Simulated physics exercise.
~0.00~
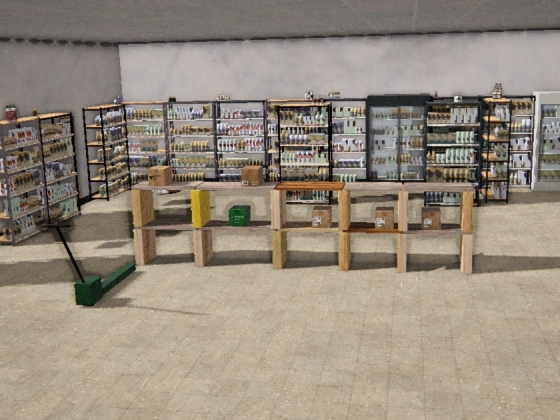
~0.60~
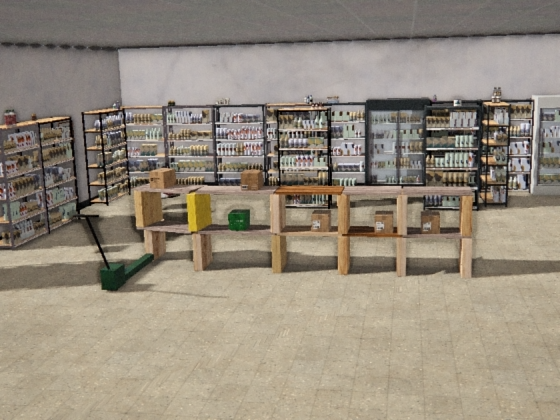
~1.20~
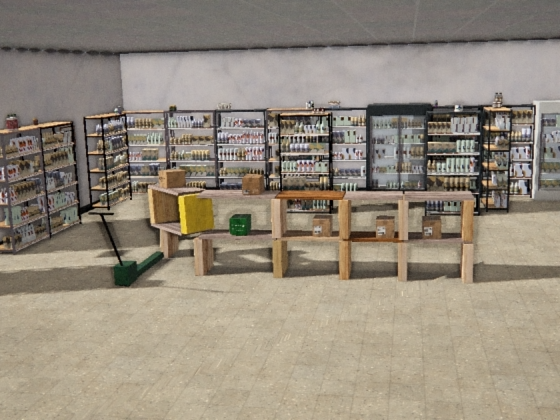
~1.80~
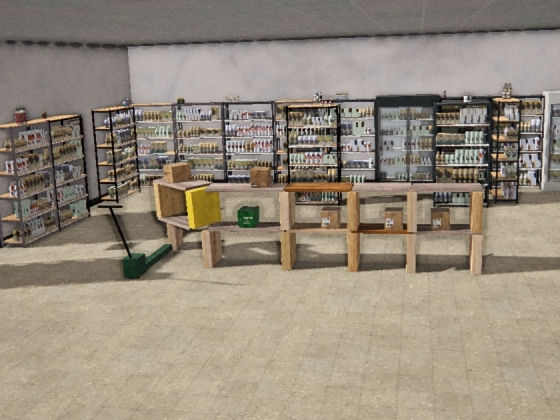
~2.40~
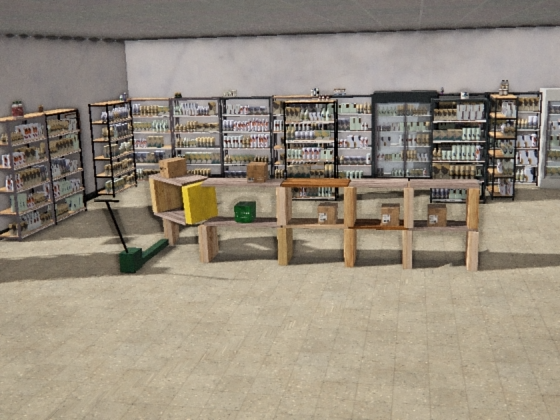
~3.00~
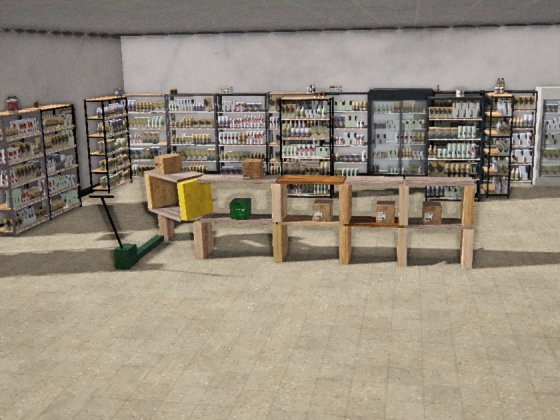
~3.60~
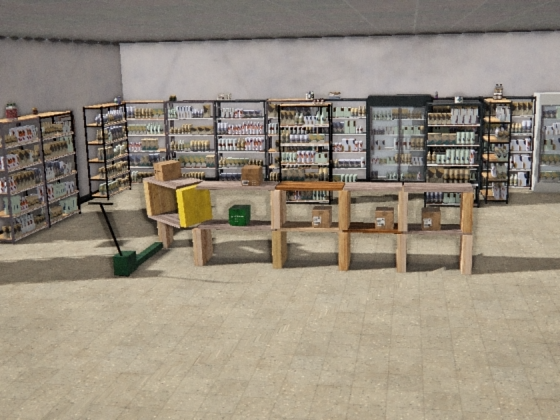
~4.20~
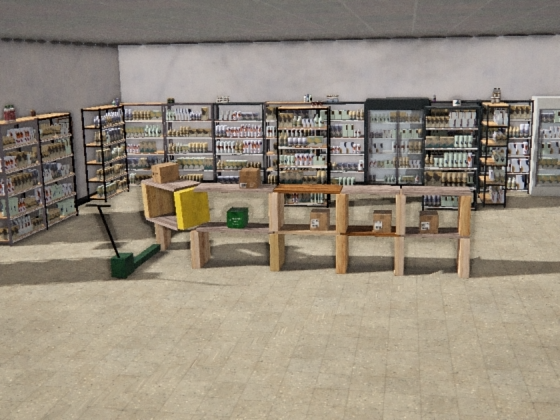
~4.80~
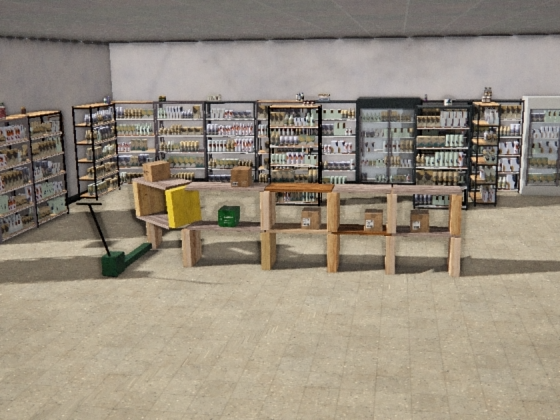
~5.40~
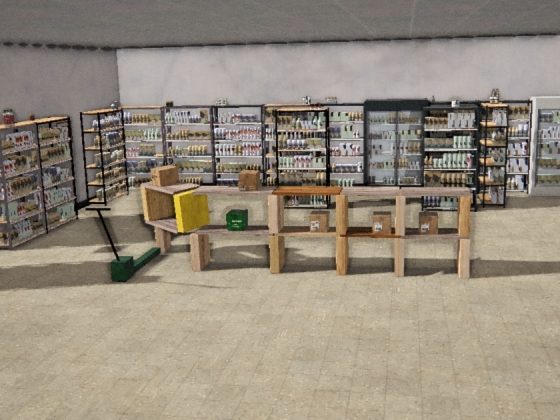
In a room lined with shelves of bottles, a low two-tier rack of loose wooden slabs and boards stands on a tiled floor, holding brown cartons and a green one. A green floor jack at its left end slides right and away from the viewer, pushing against the base. The left end shifts, and the yellow upright swings slightly out of line, leaning a little as the boards around it skew. The jack then stops, and only the view sways gently. Nothing falls, and the rack stays standing, crooked at its left end, with the green carton still in place.
